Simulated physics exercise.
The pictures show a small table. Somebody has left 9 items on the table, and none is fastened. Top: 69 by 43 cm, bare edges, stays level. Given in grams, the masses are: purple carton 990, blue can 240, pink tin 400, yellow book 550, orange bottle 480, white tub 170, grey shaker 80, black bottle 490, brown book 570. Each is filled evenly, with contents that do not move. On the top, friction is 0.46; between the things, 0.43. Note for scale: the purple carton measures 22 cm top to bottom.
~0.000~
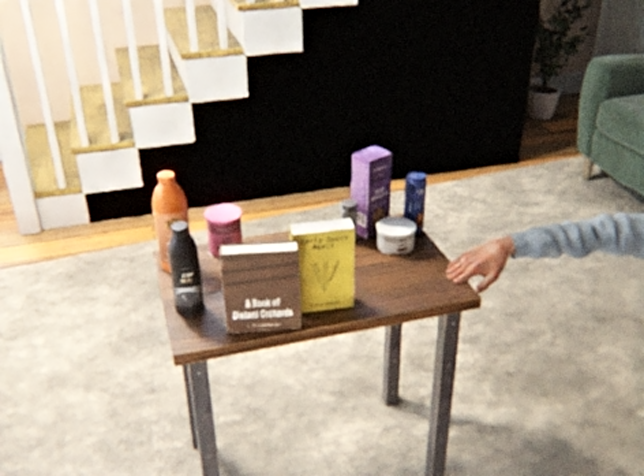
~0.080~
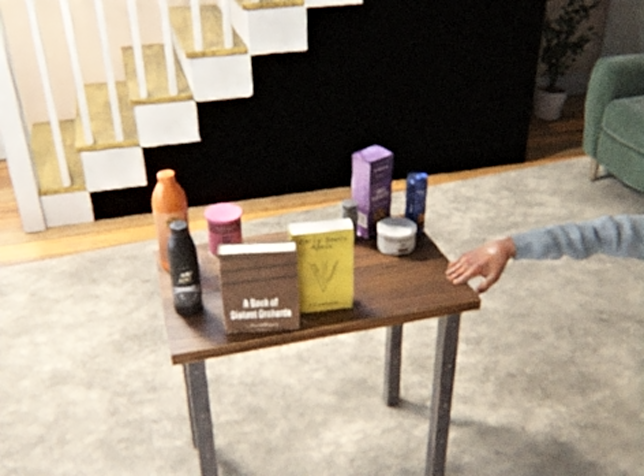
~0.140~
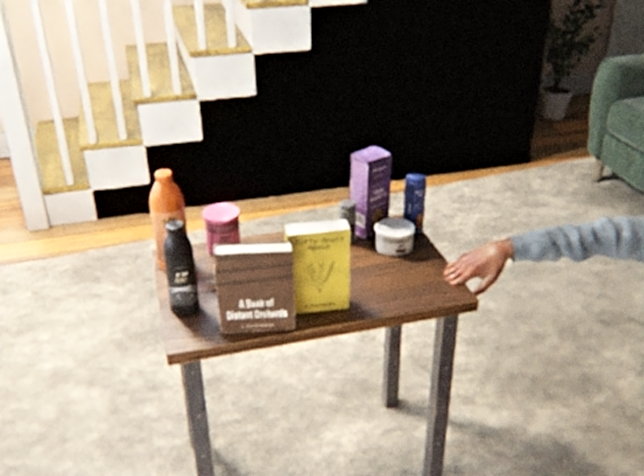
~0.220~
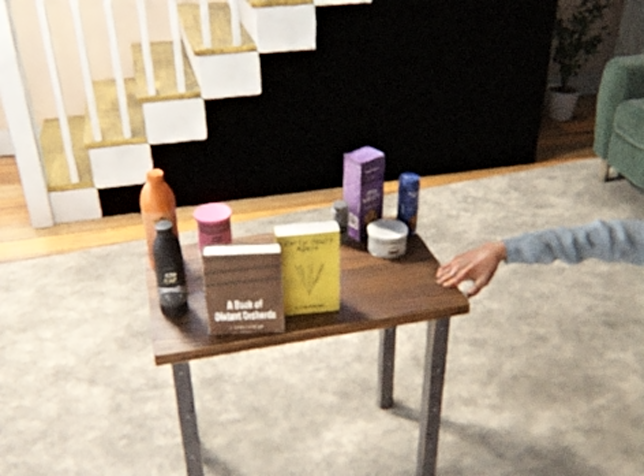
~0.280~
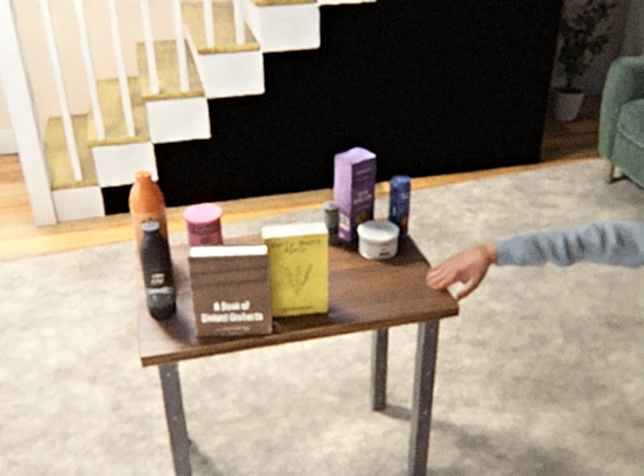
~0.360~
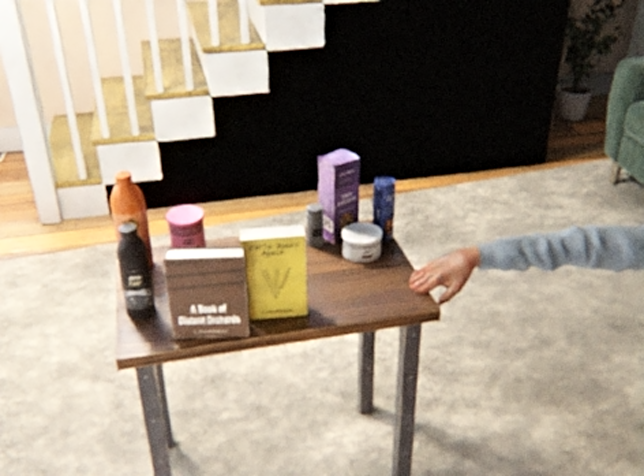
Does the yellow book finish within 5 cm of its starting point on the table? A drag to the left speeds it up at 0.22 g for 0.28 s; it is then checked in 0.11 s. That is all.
Yes, it stays within that distance.
By 0.56 s, table along by 12 cm; blue can tilted 17°; grey shaker tilted 16°; black bottle tilted 14°.
By 0.96 s, table along by 12 cm; black bottle tilted 8°; blue can tilted 7°.
By 1.36 s, table along by 12 cm; black bottle tilted 5°; blue can tilted 3°.
By 2.26 s, table along by 12 cm; blue can tilted 9°.
When it is over (3.1 s), all 9 within 5 cm of the start. In the last view, yellow book near (261, 275).
